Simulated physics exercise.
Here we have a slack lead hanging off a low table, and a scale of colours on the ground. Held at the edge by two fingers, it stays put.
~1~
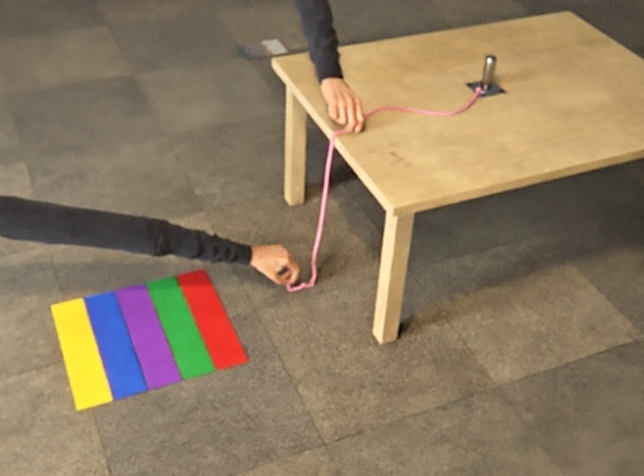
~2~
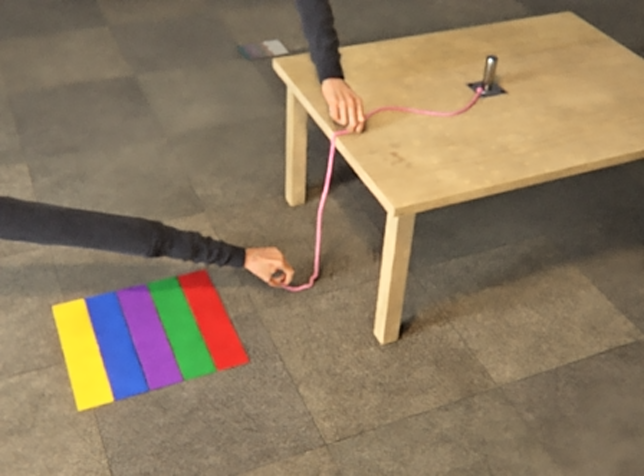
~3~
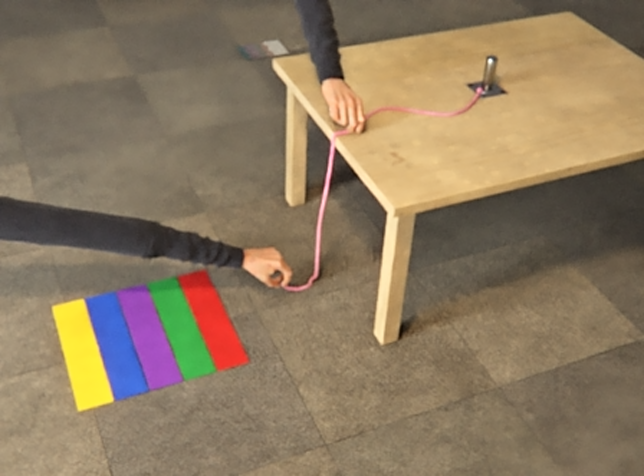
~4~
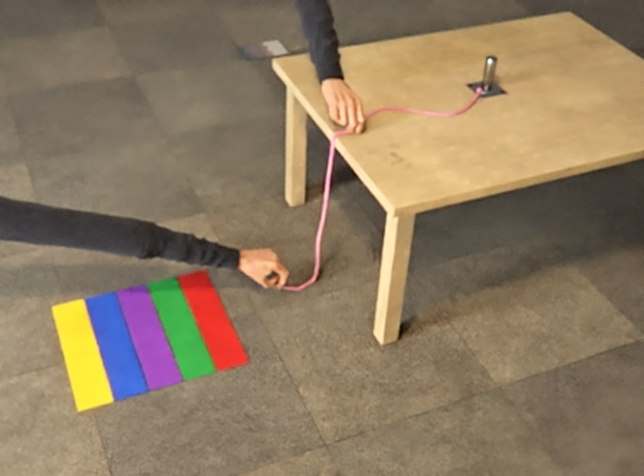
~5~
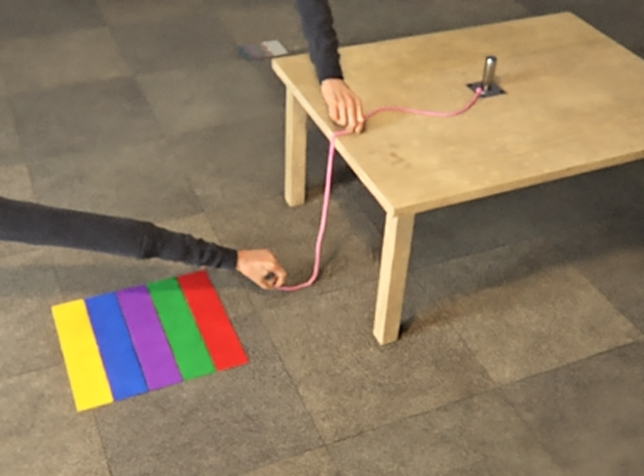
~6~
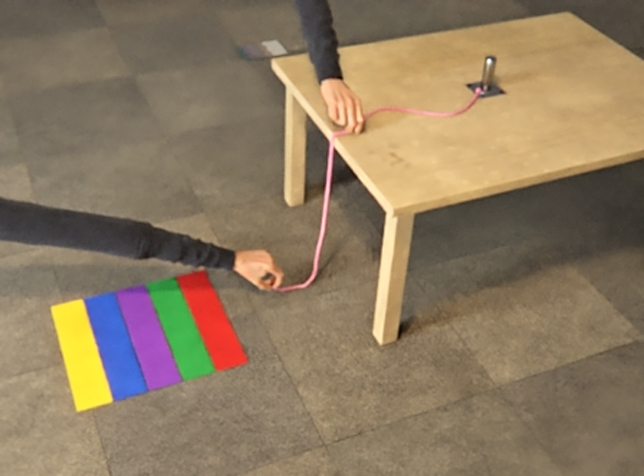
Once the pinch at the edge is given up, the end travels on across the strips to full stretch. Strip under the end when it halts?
Purple strip.
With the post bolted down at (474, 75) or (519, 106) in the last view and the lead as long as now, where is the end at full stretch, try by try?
Try by try, about (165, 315) and (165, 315).
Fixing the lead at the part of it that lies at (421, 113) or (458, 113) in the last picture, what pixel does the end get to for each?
Estimates in sequence: (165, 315) then (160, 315).
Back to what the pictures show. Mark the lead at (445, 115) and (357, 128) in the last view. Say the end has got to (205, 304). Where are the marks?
Point one: (422, 104); point two: (332, 134).
Soon after, end near (205, 304); over red.
After that, end near (169, 313); over green.
At the stop, end near (148, 318); over purple. It gets as far as the purple strip.
